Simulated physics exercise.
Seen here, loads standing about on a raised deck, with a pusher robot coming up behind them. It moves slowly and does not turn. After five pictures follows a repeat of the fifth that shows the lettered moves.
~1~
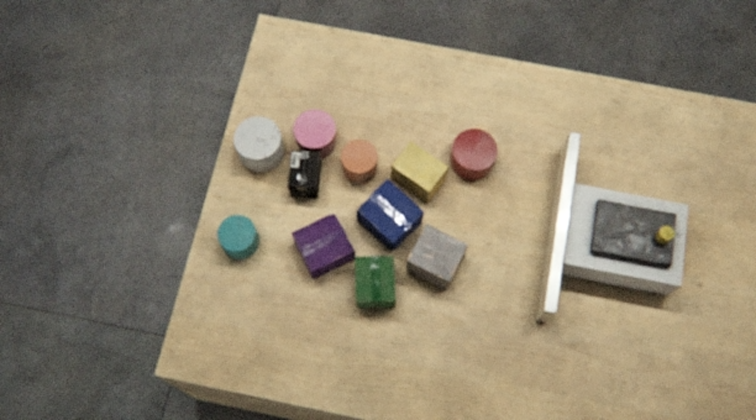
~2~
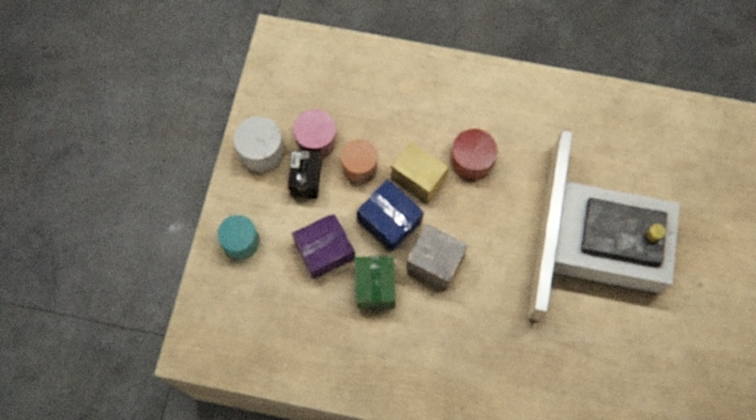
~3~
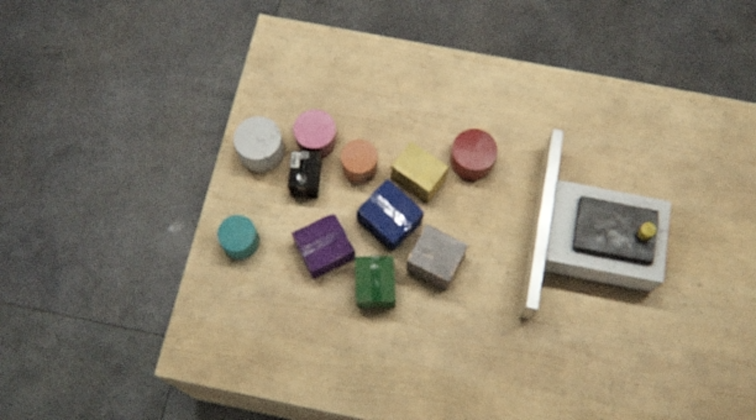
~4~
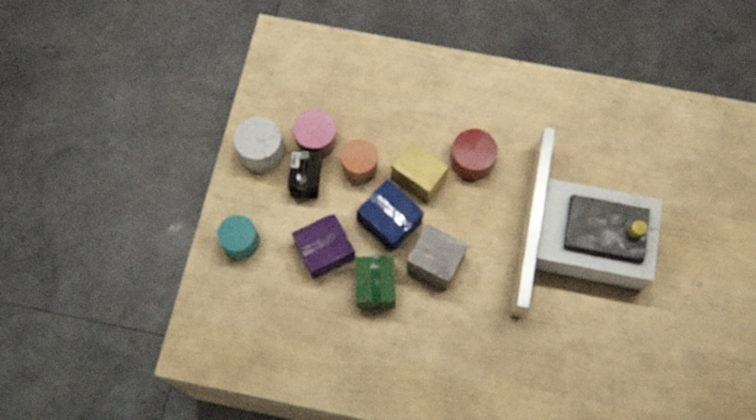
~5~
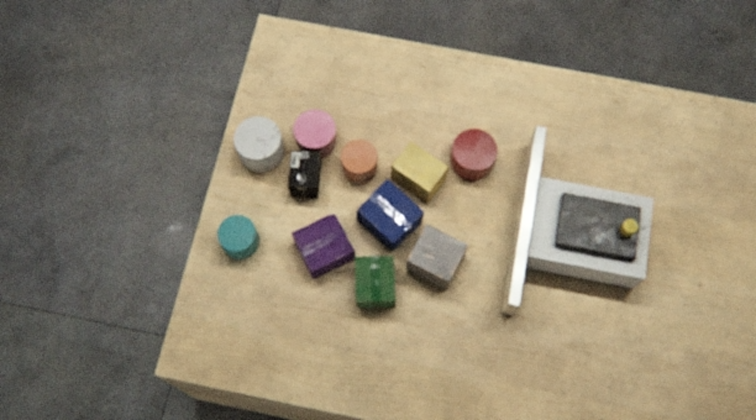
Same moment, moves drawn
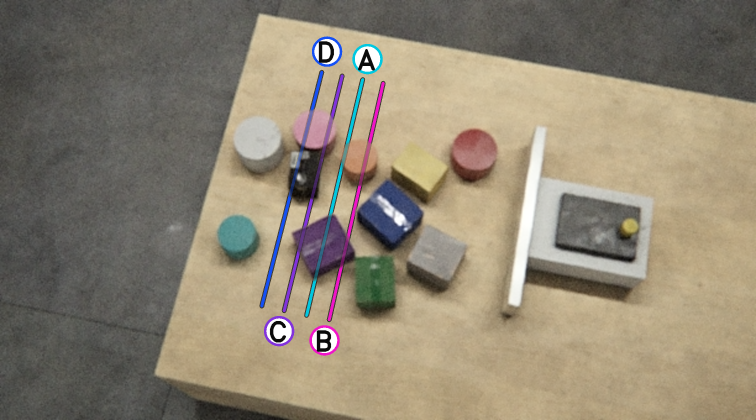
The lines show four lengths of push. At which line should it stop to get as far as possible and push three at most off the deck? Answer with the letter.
Stop at D.
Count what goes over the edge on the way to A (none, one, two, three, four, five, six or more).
In all, none.
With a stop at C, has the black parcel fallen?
No.
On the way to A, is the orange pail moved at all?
By then, yes.
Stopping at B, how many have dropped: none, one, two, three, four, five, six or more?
By then, none.
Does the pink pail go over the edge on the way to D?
No.
On the marked copy, A at (336, 192); B at (358, 196); C at (315, 187); D at (293, 183).
Taking D. A third of the way, robot (506, 208); red canister (426, 137); green box (359, 285).
Two thirds of the way, robot (420, 192); turquoise canister (229, 235); pink pail (291, 115).
When it is over, robot (356, 179); white canister over the edge; turquoise canister over the edge; two fallen.
As for the rest, A is within the limit but short; B is within the limit but short; C is within the limit but short.
